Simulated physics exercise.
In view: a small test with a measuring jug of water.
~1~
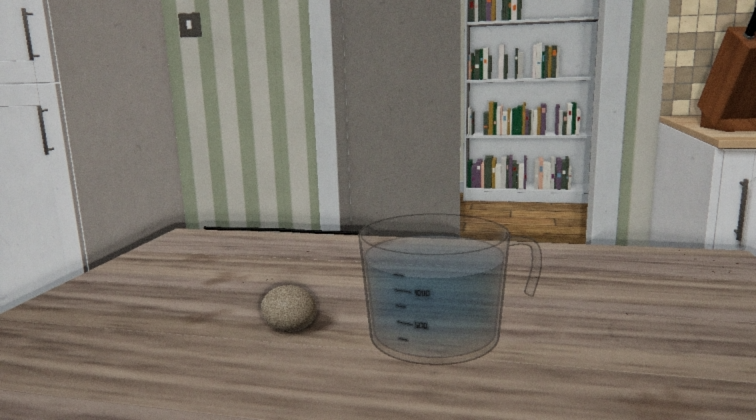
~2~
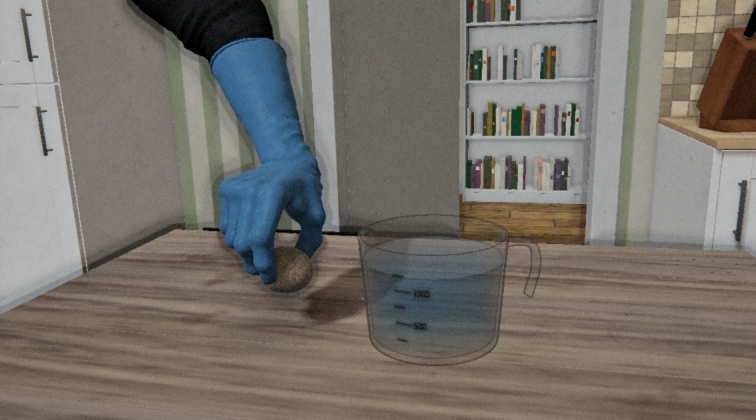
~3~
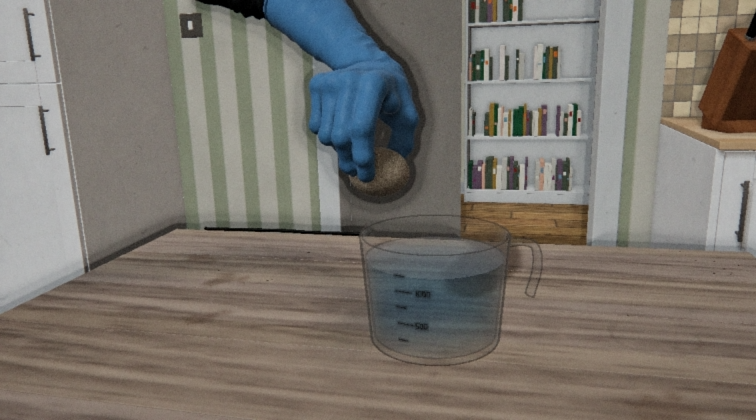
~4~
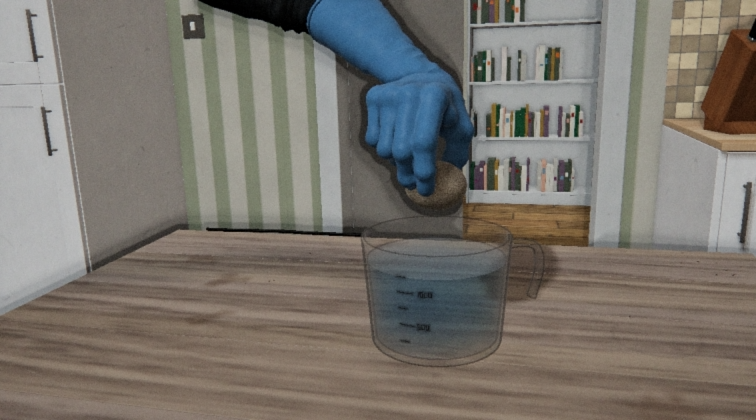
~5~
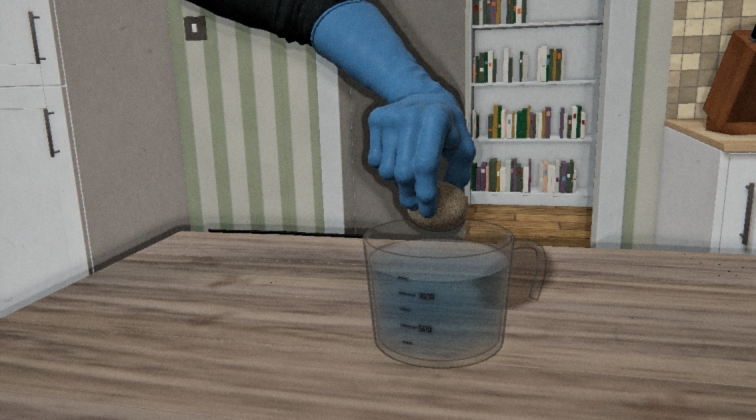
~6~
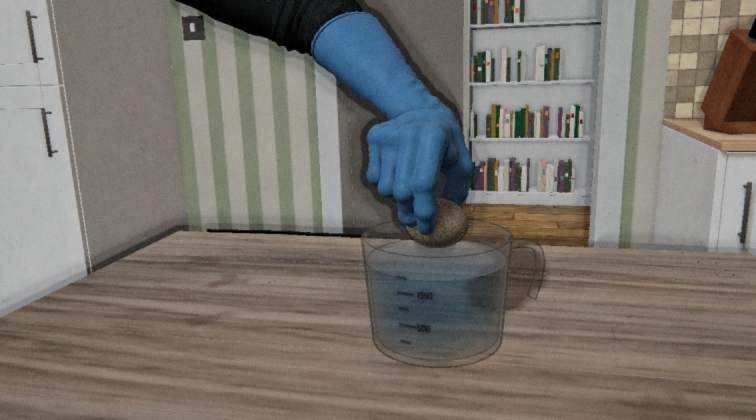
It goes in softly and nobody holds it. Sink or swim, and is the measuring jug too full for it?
In the water it ends on the bottom. The measuring jug keeps it all in.
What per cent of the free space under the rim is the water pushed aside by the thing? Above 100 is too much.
I make it 20 per cent.
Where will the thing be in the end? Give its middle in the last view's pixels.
Near (436, 309).
Shortly, the stone enters the water; the measuring jug is about three quarters full.
Then, the stone goes on down; the measuring jug is about three quarters full.
At the finish, the stone is at the bottom; the measuring jug is about three quarters full; no mess.
